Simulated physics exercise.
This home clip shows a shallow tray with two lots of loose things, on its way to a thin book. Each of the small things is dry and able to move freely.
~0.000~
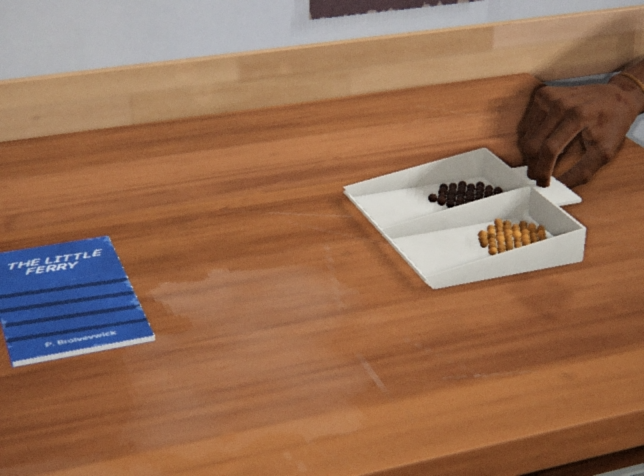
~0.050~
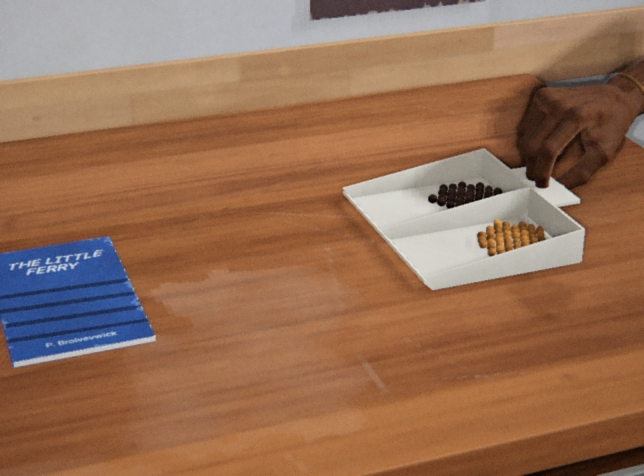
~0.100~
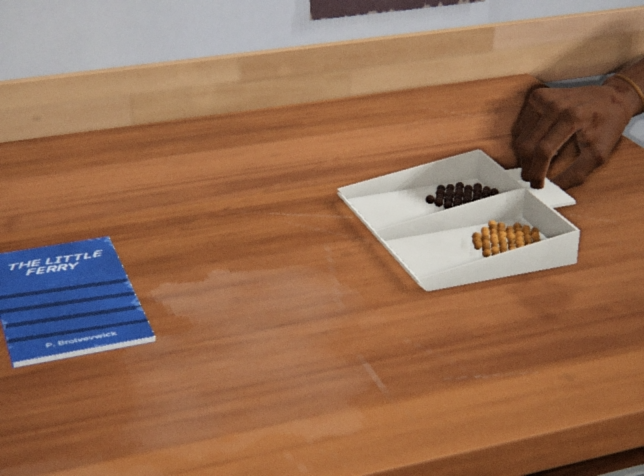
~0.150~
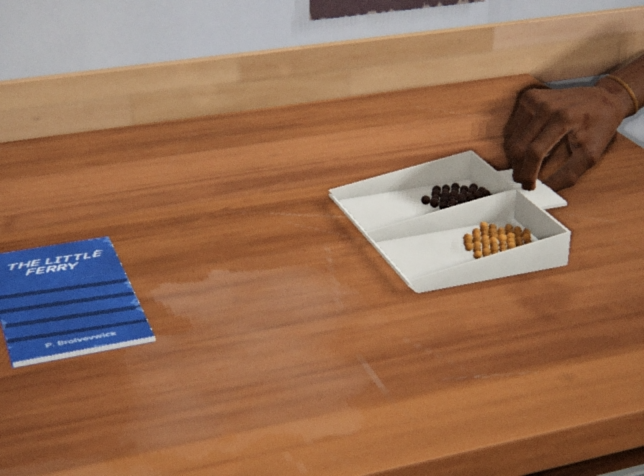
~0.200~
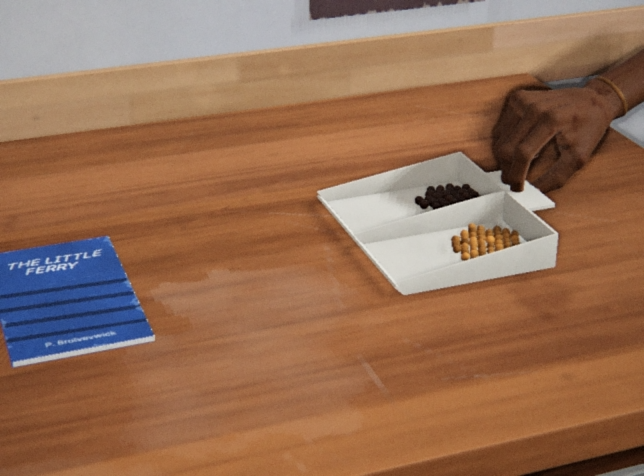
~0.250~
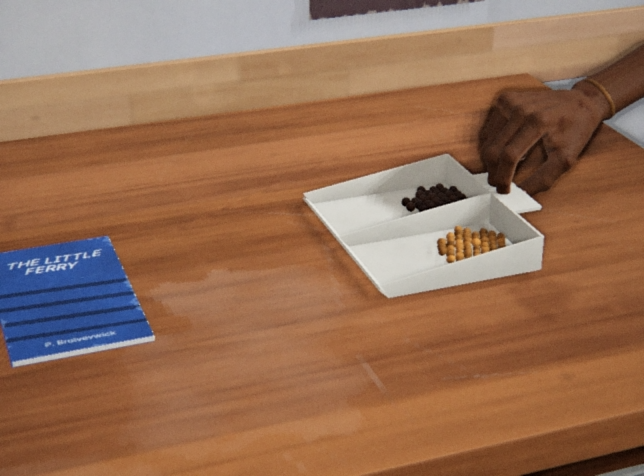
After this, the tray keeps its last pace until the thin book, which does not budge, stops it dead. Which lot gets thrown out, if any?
The front lot does not leave, while the back lot does not leave.
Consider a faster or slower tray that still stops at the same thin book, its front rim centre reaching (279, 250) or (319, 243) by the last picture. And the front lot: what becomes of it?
Well, at the first speed that load stays contained, while at the second it stays contained.
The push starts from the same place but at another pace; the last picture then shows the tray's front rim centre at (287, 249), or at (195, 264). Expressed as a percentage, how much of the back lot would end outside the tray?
Lab note: Share near 10 per cent at the first pace and 50 per cent at the second.
After 0.61 s, tray still sliding, front rim near (242, 256); front lot all inside; back lot all inside.
After 1.07 s, tray stopped at the thin book; front lot all inside, moved towards the front rim; back lot all inside.
After 1.28 s, tray stopped at the thin book; front lot all inside, moved towards the front rim; back lot all inside, moved towards the front rim.
At rest (1.7 s), tray stopped at the thin book; front lot all inside, moved towards the front rim; back lot all inside, moved towards the front rim.
